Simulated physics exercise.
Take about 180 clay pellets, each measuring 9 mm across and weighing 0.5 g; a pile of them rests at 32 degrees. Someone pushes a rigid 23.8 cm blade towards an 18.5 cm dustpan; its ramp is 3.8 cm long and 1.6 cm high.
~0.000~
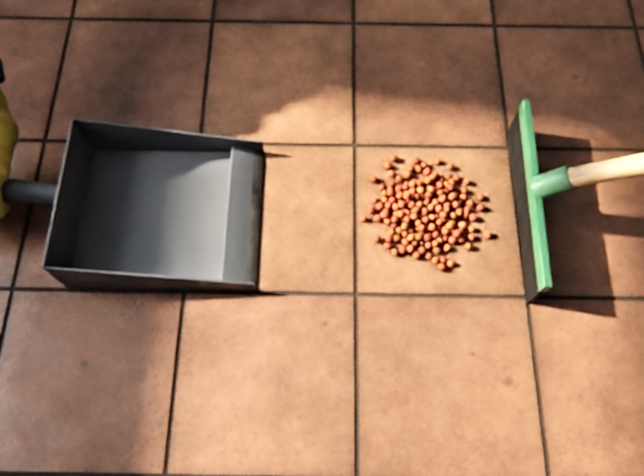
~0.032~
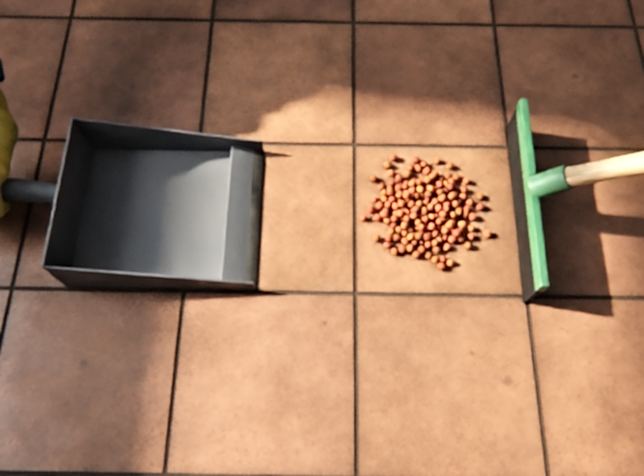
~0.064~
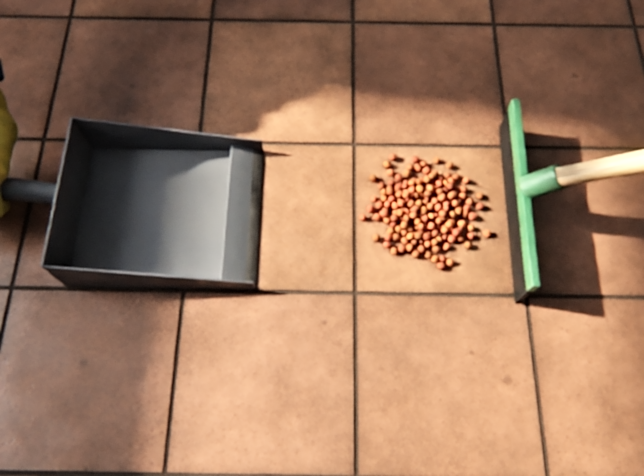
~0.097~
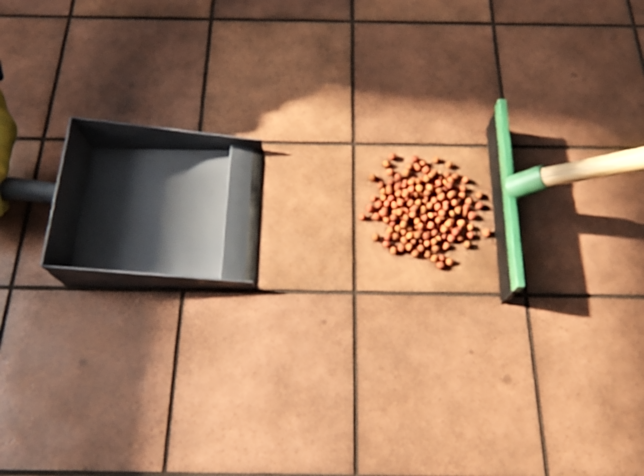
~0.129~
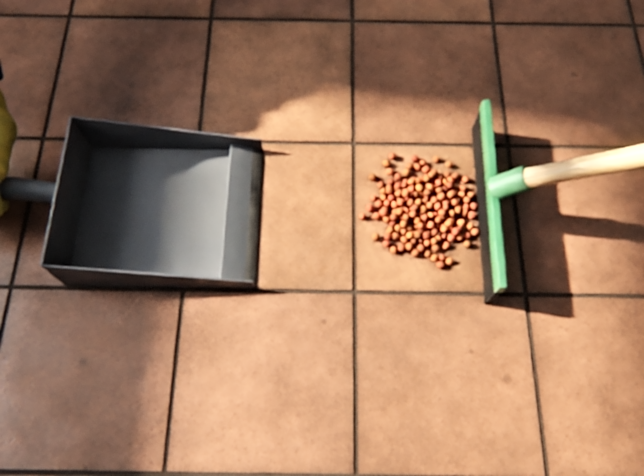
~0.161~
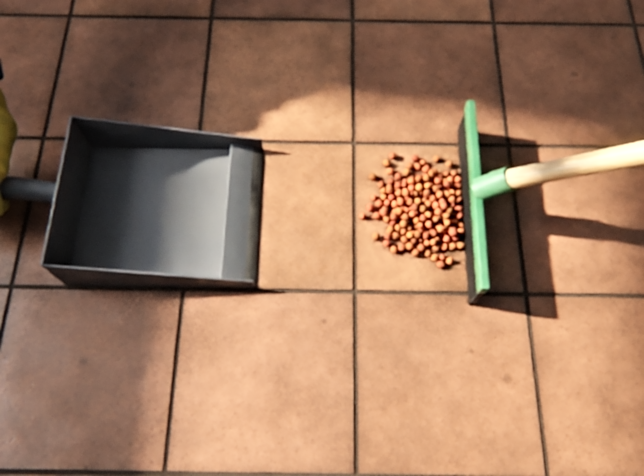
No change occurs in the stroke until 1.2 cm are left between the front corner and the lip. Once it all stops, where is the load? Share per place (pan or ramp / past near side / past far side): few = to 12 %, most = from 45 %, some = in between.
Shares - in the pan or on its ramp: Most, past the pan's near side: Few, past the pan's far side: Few.
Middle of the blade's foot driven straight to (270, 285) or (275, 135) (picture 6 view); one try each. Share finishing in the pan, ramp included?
Some 35 per cent on the first try, 35 per cent on the second.
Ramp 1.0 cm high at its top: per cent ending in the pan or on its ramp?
Estimate: About 65 in a hundred.
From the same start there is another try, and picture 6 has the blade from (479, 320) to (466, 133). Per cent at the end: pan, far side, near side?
Per cent by place - pan 15, far side 10, near side 25.
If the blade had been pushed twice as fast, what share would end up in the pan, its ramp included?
It would be around 55 per cent.
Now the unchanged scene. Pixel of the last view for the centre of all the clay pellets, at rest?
When it all comes to rest, the middle is near (245, 212).
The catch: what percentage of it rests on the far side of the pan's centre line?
Something like 50 in a hundred.
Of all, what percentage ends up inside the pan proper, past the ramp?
About 20 %.
After 0.36 s, middle of the blade 13 cm from the lip; 0 % over the lip, far side 5 %, near side 0 %.
After 0.50 s, middle of the blade 5 cm from the lip; 5 % over the lip, far side 5 %, near side 5 %.
Then, at 0.76 s, middle of the blade 1 cm from the lip; 60 % over the lip, far side 5 %, near side 5 %.
In the end, at 1.4 s, pan 60 %, near side 5 %, far side 5 %, in front of the lip or behind the blade 30 %.
